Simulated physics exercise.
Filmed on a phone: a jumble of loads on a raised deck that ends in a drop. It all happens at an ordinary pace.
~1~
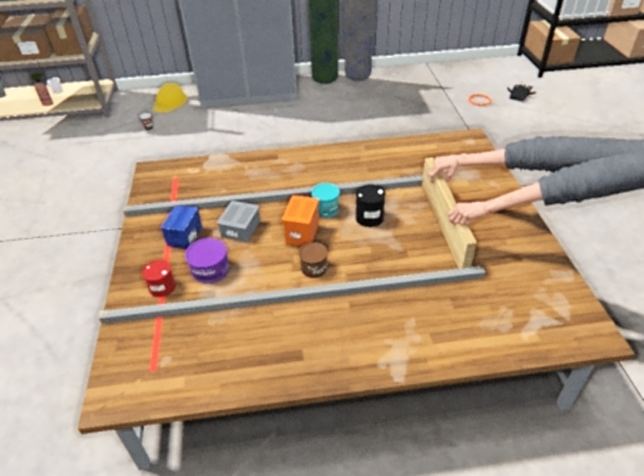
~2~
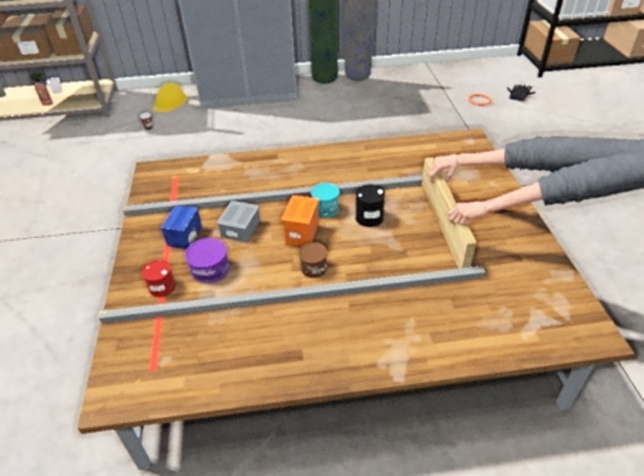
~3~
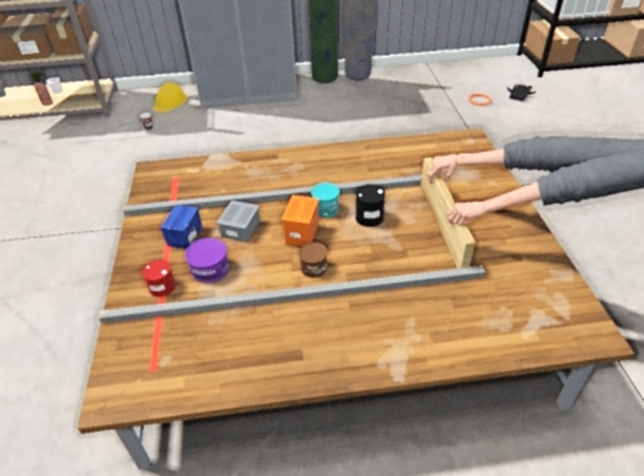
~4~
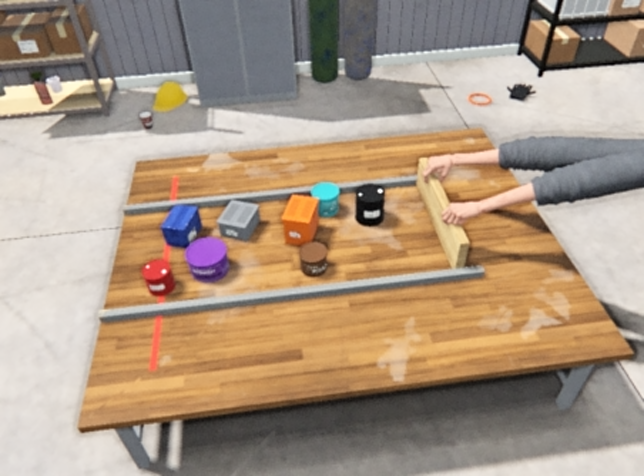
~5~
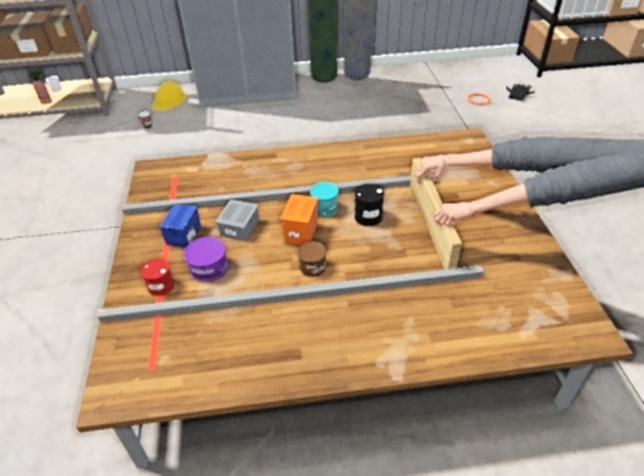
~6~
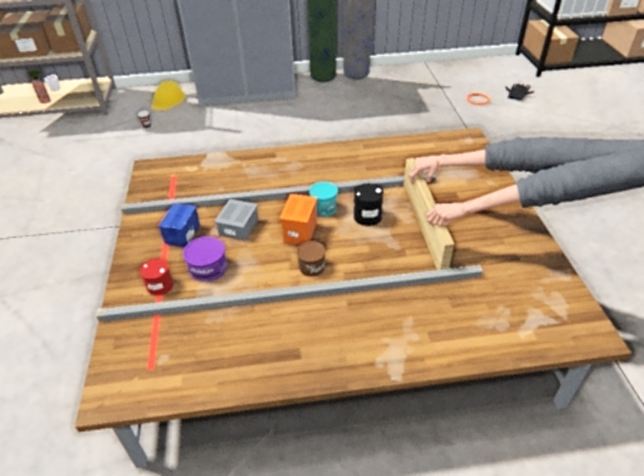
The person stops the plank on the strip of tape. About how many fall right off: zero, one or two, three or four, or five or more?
Here the number that fall off is one or two.
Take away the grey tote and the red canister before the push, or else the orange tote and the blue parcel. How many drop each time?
The counts: 0 and 0.
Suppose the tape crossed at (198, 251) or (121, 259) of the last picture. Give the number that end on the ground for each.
It would be 0 and 8.
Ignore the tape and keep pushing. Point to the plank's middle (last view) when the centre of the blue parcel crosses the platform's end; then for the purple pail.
About (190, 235), and (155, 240) for the other.
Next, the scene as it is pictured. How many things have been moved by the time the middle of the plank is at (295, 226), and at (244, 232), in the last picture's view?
First 4, then 7.
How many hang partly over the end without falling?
That would be 2.
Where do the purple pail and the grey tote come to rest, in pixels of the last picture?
Near (112, 273) and (120, 230).
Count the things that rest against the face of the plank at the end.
4 of them.
A little later, none off yet; red canister at rest near (157, 277); blue parcel at rest near (180, 225); purple pail at rest near (206, 259).
Next, none off yet; red canister shifted about its own width near (134, 283); blue parcel shifted about its own width near (138, 226); purple pail shifted about its own width near (166, 267).
When it is over, the number that fall off is one or two; down, blue parcel and red canister.
